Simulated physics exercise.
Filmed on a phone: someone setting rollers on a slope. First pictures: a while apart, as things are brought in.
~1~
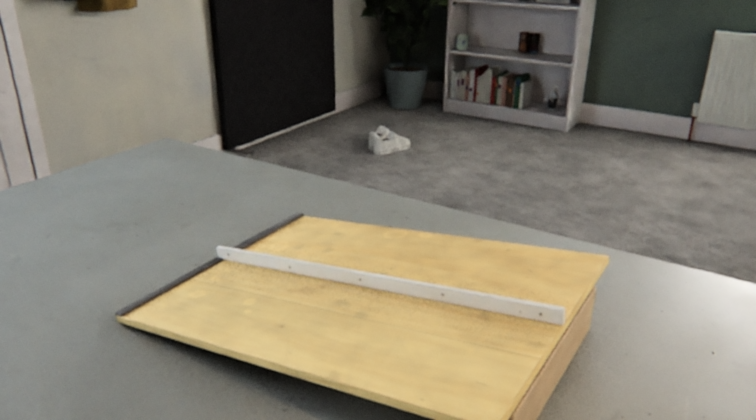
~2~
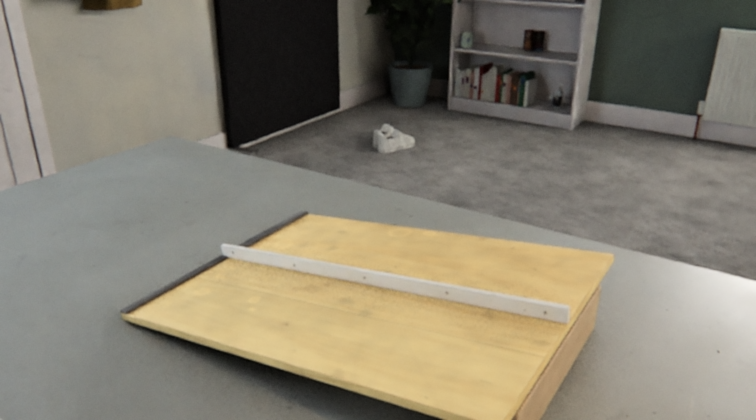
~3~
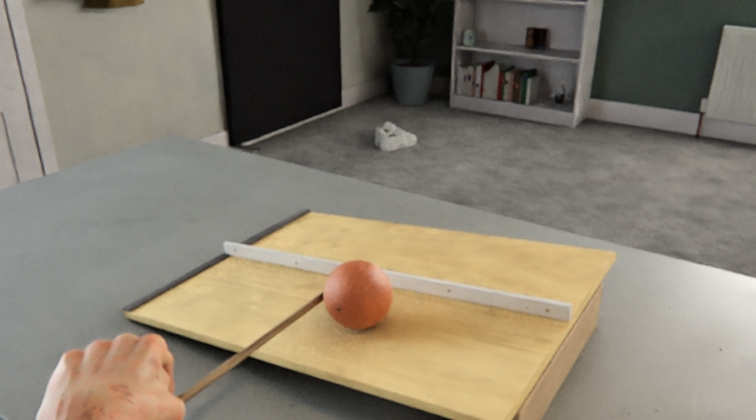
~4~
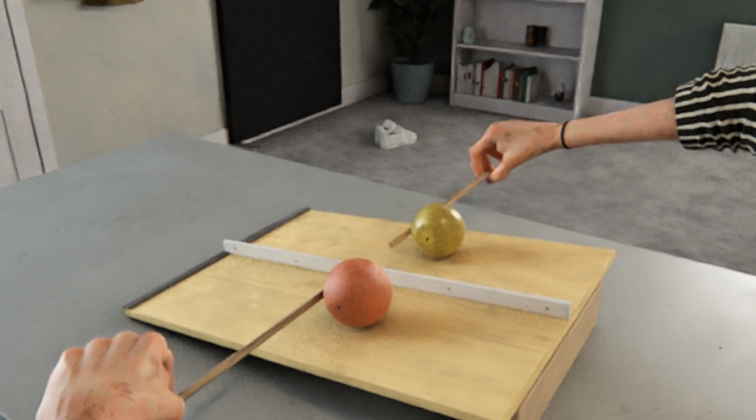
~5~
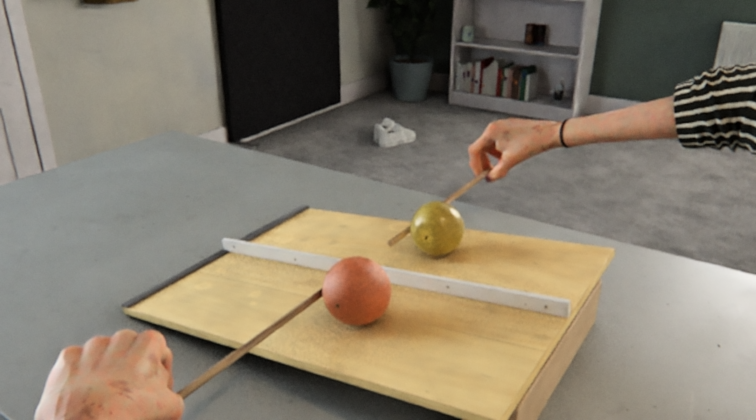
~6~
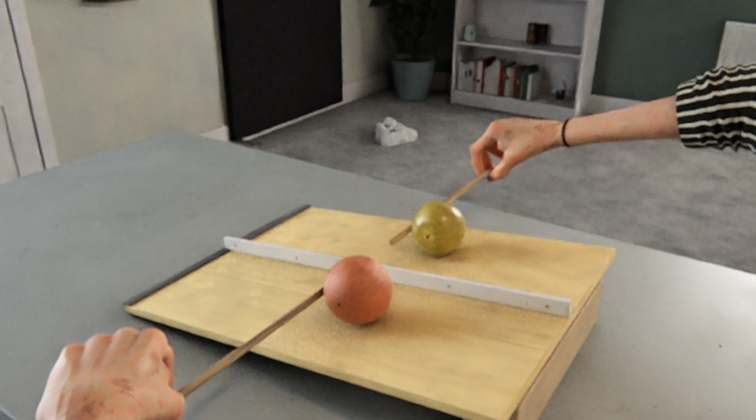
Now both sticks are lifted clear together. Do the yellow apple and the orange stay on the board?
Well, the yellow apple makes it off, and the orange makes it off.
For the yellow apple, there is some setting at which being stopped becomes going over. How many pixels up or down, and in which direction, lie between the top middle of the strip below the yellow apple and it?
Up, by 8 pixels.
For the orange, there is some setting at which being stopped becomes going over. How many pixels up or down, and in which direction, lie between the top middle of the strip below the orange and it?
Up, by around 8 pixels.
Then, 0.60 s after the last picture, yellow apple rolling on the board near (362, 218); orange rolling on the board near (274, 273).
Then, 1.02 s after the last picture, yellow apple off the board near (246, 206); orange off the board near (148, 250).
Then, 1.36 s after the last picture, yellow apple off the board near (169, 182); orange off the board near (63, 216).
By the end, the yellow apple goes over the end; the orange goes over the end.
